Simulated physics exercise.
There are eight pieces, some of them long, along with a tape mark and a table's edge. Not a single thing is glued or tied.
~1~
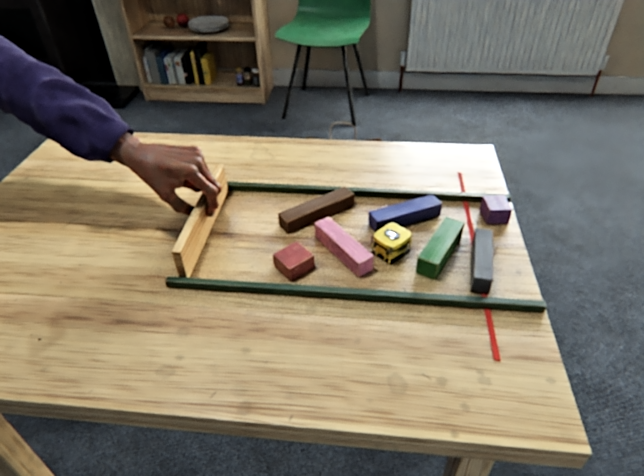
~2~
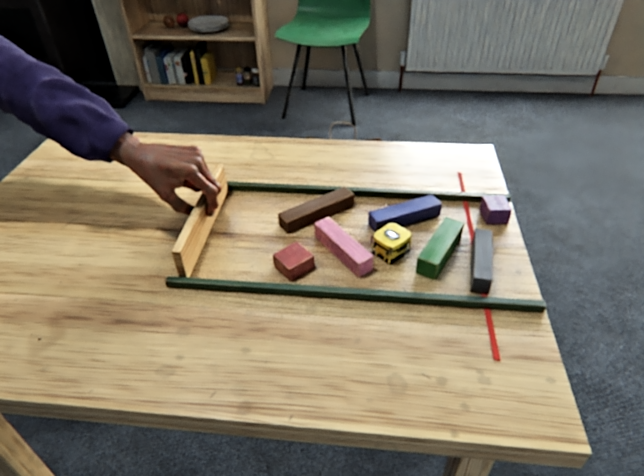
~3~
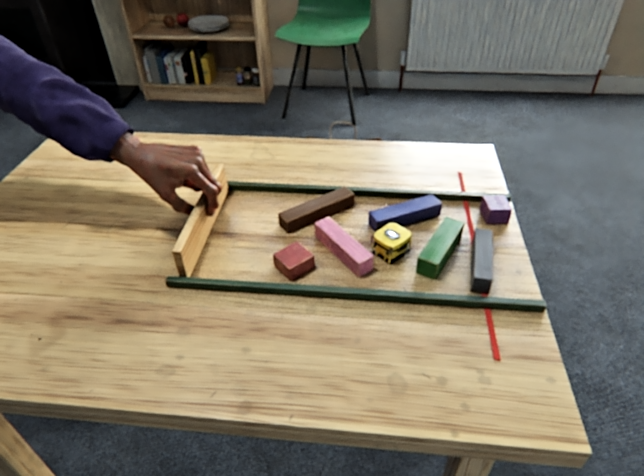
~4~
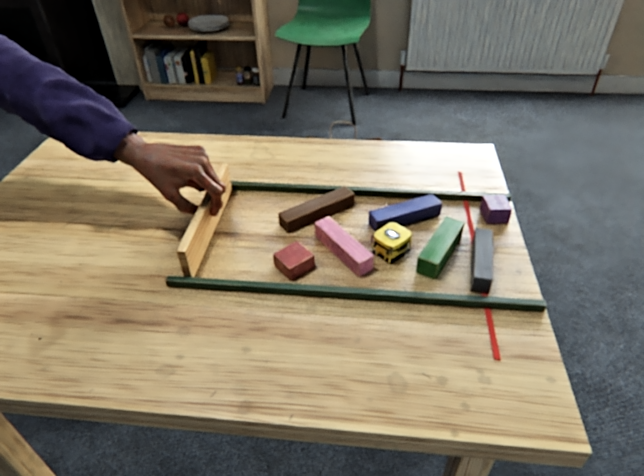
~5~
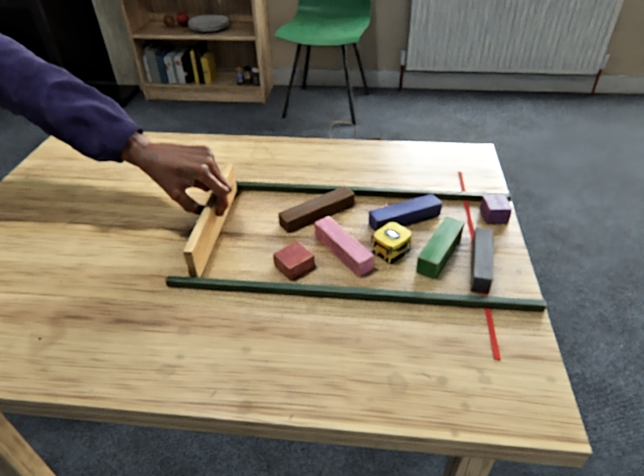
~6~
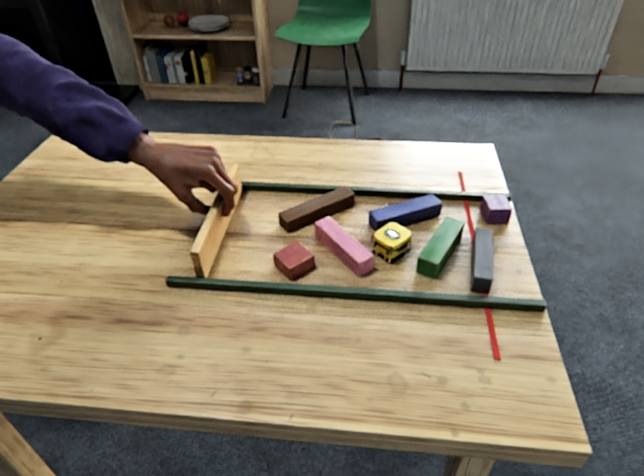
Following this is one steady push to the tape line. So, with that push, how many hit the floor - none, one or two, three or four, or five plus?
Most likely, three or possibly four will tumble down.
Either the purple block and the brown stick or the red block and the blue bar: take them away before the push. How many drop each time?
The count is 2 in the first case and 3 in the second.
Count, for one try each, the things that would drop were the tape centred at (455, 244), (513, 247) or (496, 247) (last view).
Per try in turn: 3, 8, 5.
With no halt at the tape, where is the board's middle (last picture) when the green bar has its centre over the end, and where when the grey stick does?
Near (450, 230) in the first case, near (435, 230) in the other.
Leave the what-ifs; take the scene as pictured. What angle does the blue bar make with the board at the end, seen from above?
About 40°.
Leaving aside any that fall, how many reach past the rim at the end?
The number is 4.
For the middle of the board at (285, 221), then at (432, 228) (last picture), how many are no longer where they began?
So far 2, and 8 at the second.
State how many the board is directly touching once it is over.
3 end up touching it.
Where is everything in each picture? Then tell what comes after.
Purple block (496, 209); grey stick (482, 260); green bar (441, 247); board (204, 217); tape (475, 246), in the first picture.
Grey stick (482, 260); red block (294, 261), in the second picture.
Green bar (441, 247); yellow case (392, 243), in the third picture.
Purple block (496, 209); brown stick (317, 209), in the fourth picture.
Grey stick (482, 259); blue bar (405, 213), in the fifth picture.
Purple block (496, 209); grey stick (482, 259); green bar (441, 246); board (219, 217); tape (475, 245), in the sixth picture.
Soon after, none off yet; purple block at rest near (496, 209); grey stick at rest near (482, 259); green bar at rest near (441, 246).
After that, none off yet; purple block at rest near (496, 209); grey stick at rest near (482, 259); green bar moving near (449, 246).
And then, none off yet; purple block displaced about its own width near (517, 207); grey stick displaced about its own width near (536, 266); green bar displaced about its own width near (518, 250).
In the end, the number that fall off is three or four; gone, green bar, grey stick and purple block.
